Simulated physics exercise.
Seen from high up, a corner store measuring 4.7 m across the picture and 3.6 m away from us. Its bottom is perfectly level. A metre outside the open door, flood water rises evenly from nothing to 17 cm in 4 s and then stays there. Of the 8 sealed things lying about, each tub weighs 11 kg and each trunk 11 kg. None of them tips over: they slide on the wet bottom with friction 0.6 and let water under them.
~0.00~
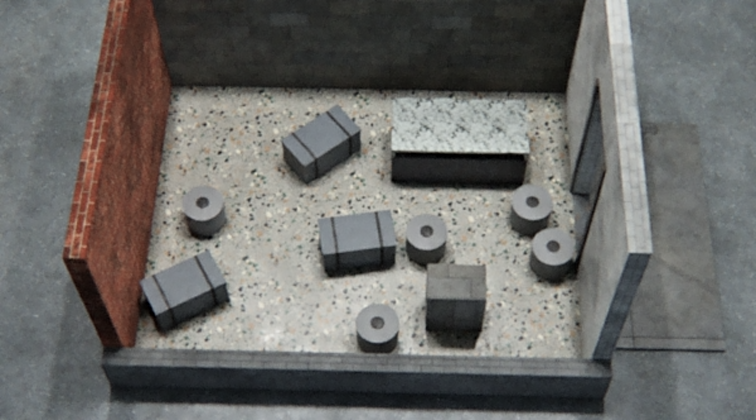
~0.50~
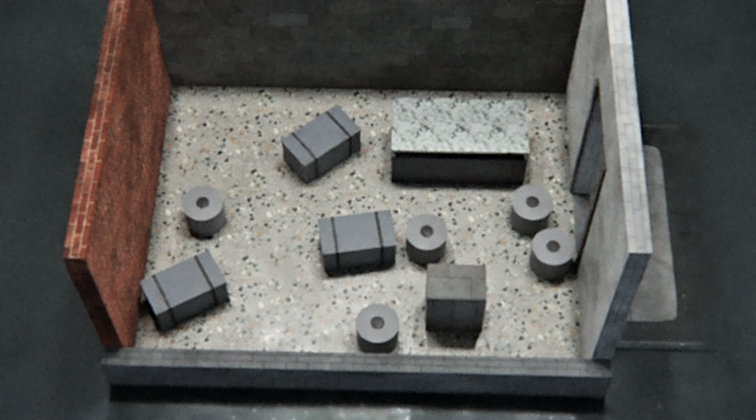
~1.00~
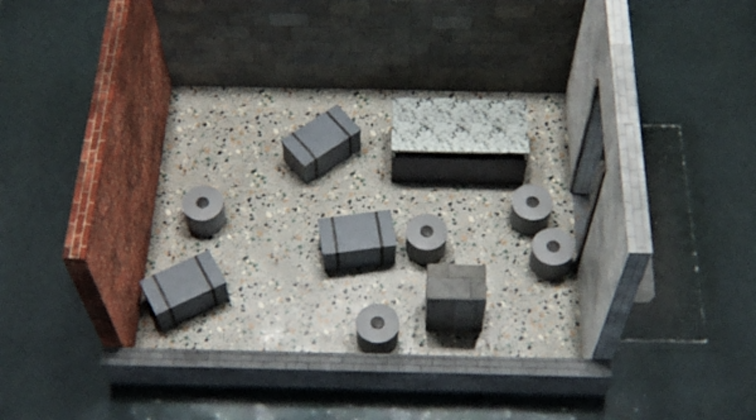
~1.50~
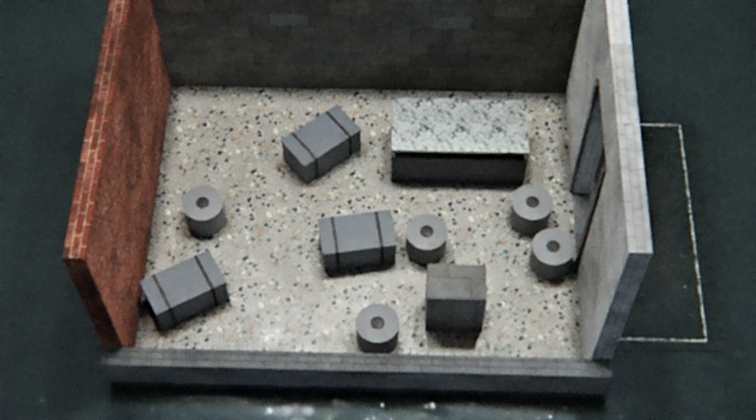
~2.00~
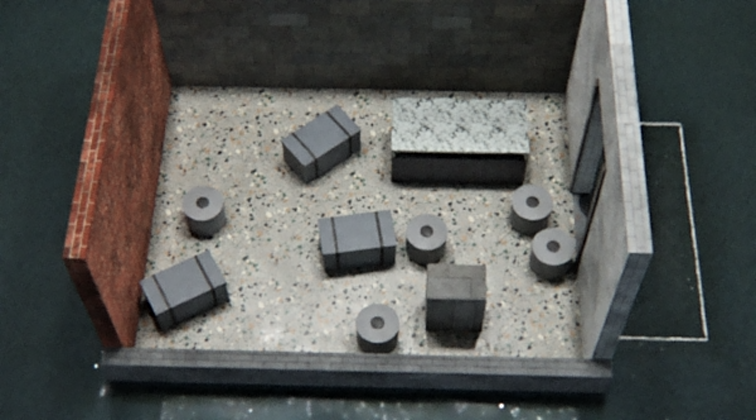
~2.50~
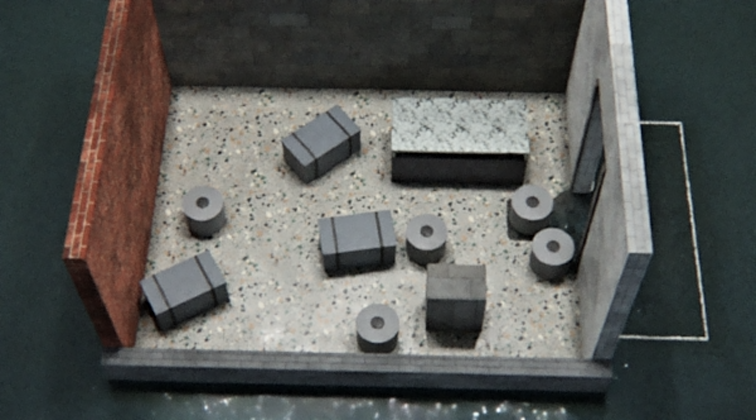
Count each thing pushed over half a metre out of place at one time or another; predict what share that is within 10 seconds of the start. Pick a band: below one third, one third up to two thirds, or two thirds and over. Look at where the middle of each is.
The share is one third up to two thirds.
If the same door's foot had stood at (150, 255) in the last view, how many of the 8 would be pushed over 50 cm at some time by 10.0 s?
3.
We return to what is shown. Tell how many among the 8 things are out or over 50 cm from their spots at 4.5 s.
Result: 1.
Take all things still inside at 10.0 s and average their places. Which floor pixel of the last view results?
Close to pixel (320, 255).
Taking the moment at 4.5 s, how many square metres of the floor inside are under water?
About 3.0 m2.
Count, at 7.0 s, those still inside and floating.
At that time, 0.
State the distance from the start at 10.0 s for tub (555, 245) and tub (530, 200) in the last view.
Shifts: 20 cm / 250 cm.
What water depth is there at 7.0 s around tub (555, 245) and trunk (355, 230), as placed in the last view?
5 and 4 cm.
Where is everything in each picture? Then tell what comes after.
A tub at (377, 323), on the bottom; a tub at (203, 203), on the bottom; water covers 0.0 m2; 0 of 8 have shifted, in the first frame.
A tub at (377, 323) rests on the ground; a tub at (203, 203), on the bottom; water covers 0.0 m2; 0 of 8 have shifted, in the second frame.
A tub at (377, 323) rests on the ground; a tub at (203, 203) rests on the ground; water covers 0.0 m2; 0 of 8 have shifted, in the third frame.
A tub at (377, 323), on the bottom; a tub at (203, 203), on the bottom; 0.0 m2 under water; 0 of 8 have shifted, in the fourth frame.
A tub at (377, 323), on the bottom; a tub at (203, 203) rests on the ground; water covers 0.0 m2; 0 of 8 have shifted, in the fifth frame.
A tub at (377, 323), on the bottom; a tub at (203, 203), on the bottom; 0.2 m2 under water; 0 of 8 have shifted, in the sixth frame.
After 3.5 s 0 of 8 are over 50 cm from their spots; 0 afloat.
After 4.5 s 1 of 8 are over 50 cm from their spots; 0 afloat.
After 7.0 s 1 of 8 are over 50 cm from their spots; 0 afloat.
After 10.0 s 4 of 8 are over 50 cm from their spots, and 4 have been at some point; 3 afloat.
